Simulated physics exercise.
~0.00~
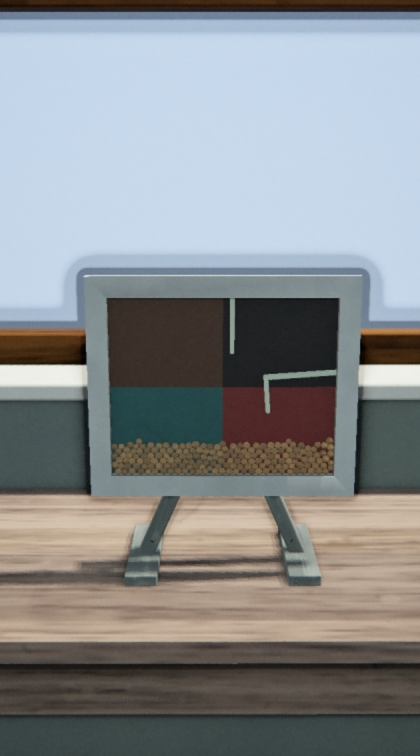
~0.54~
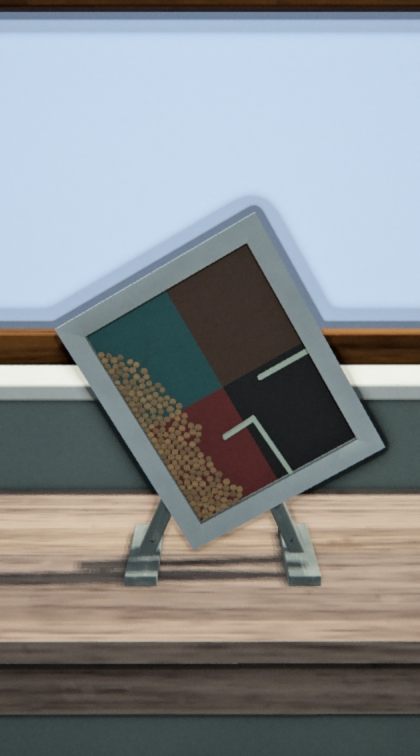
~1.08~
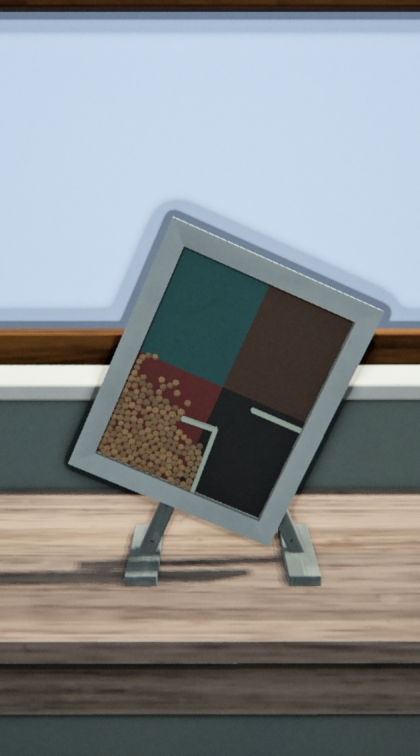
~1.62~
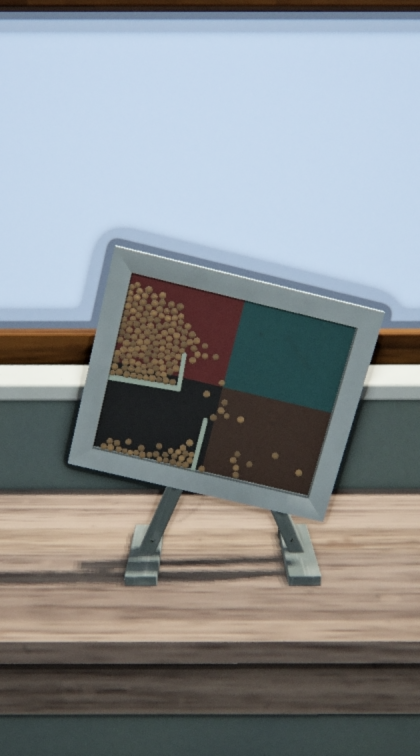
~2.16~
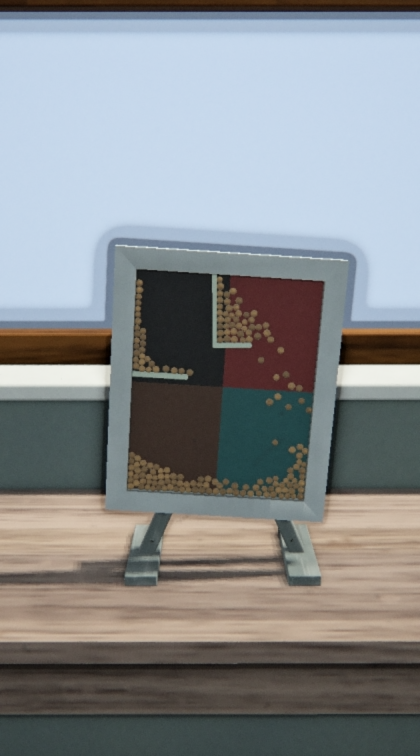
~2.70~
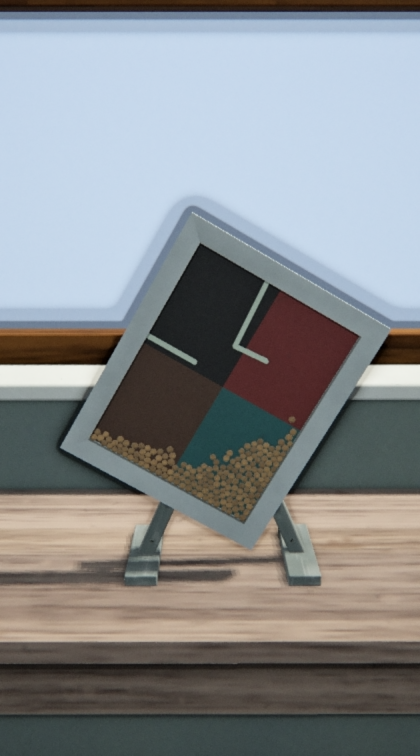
In this clip, a framed box with four coloured quarters and small wooden beads turns clockwise on a stand, pauses tilted, then turns much further as beads spill between quarters, ending tilted with most beads in the turquoise quarter, the rest in brown.
